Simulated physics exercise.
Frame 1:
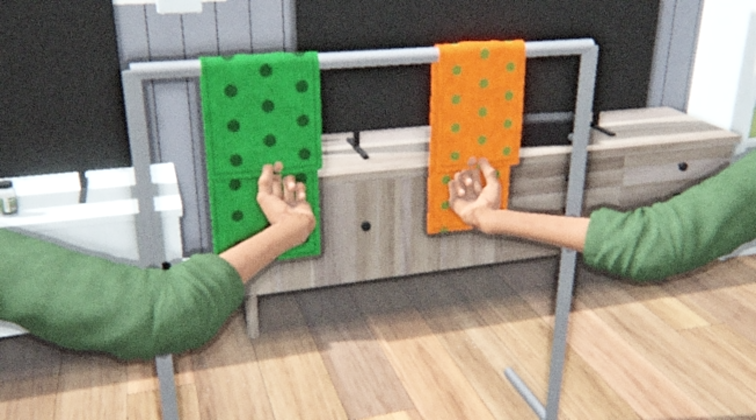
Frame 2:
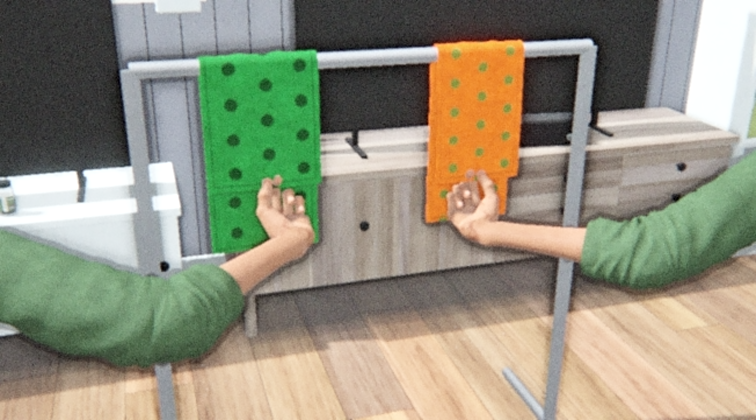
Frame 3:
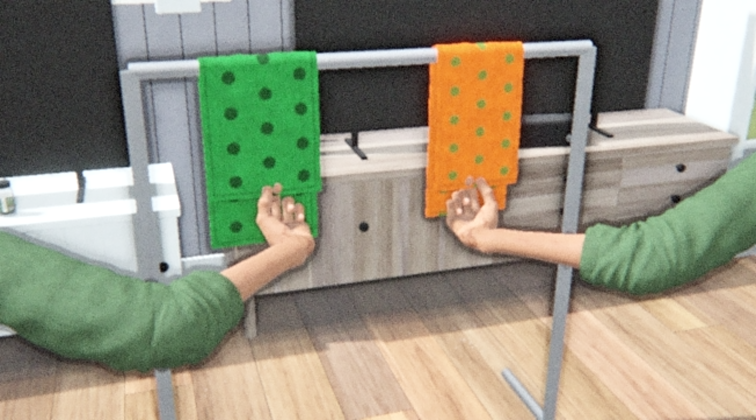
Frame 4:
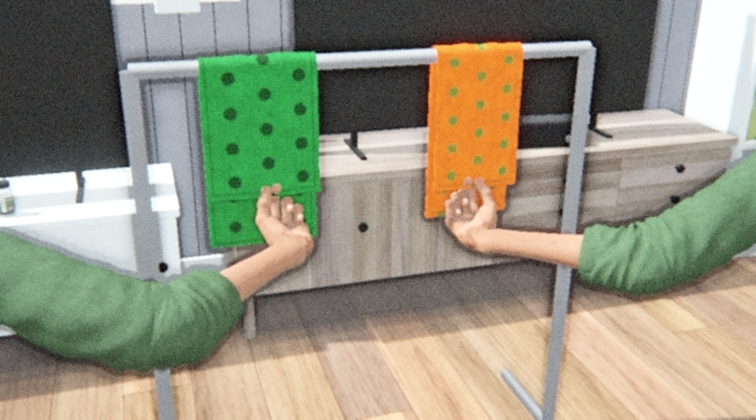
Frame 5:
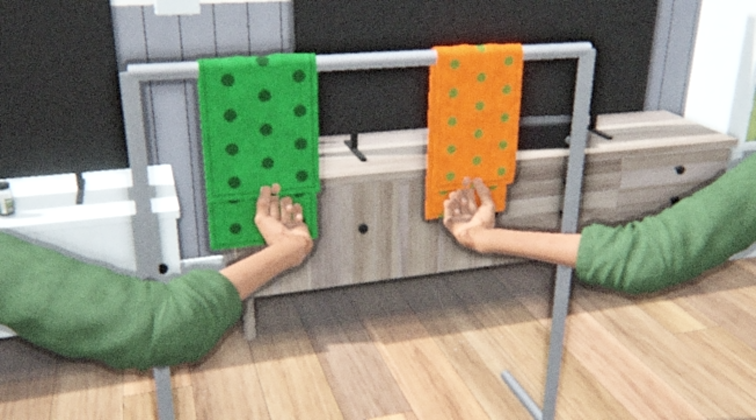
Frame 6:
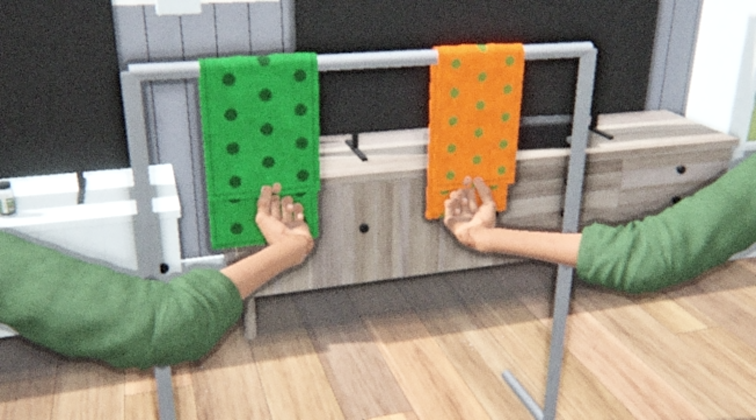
A green cloth with dark dots on the left and a smaller orange cloth with green dots on the right hang over a grey metal rail, each with a green-sleeved arm reaching to it. They are seen from the front in a wood-floored room, before a pale cabinet and dark screens. The hands draw the front layers slightly downward as the back edges rise, then everything stays nearly still, camera included.
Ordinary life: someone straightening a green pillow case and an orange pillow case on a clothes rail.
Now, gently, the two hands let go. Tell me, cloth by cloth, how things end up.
One by one: The green pillow case will stay put I expect. The orange pillow case will stay put I expect.
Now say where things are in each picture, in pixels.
The first picture shows green pillow case front hem (295, 166), back hem (295, 252); orange pillow case front hem (458, 164), back hem (448, 225).
The second picture shows green pillow case front hem (294, 179); orange pillow case front hem (457, 175).
The third picture shows green pillow case front hem (294, 187); orange pillow case front hem (456, 183).
The fourth picture shows green pillow case front hem (293, 187); orange pillow case front hem (455, 184).
The fifth picture shows green pillow case front hem (292, 187); orange pillow case front hem (454, 184).
The sixth picture shows green pillow case front hem (293, 187), back hem (292, 235), front over half the back; orange pillow case front hem (454, 183), back hem (448, 211), front almost as long as the back.
Then, 0.80 s past the final frame, green pillow case unmoved; orange pillow case unmoved.
When it is over, green pillow case unmoved; orange pillow case unmoved. The green pillow case keeps its place and the orange pillow case stays on.
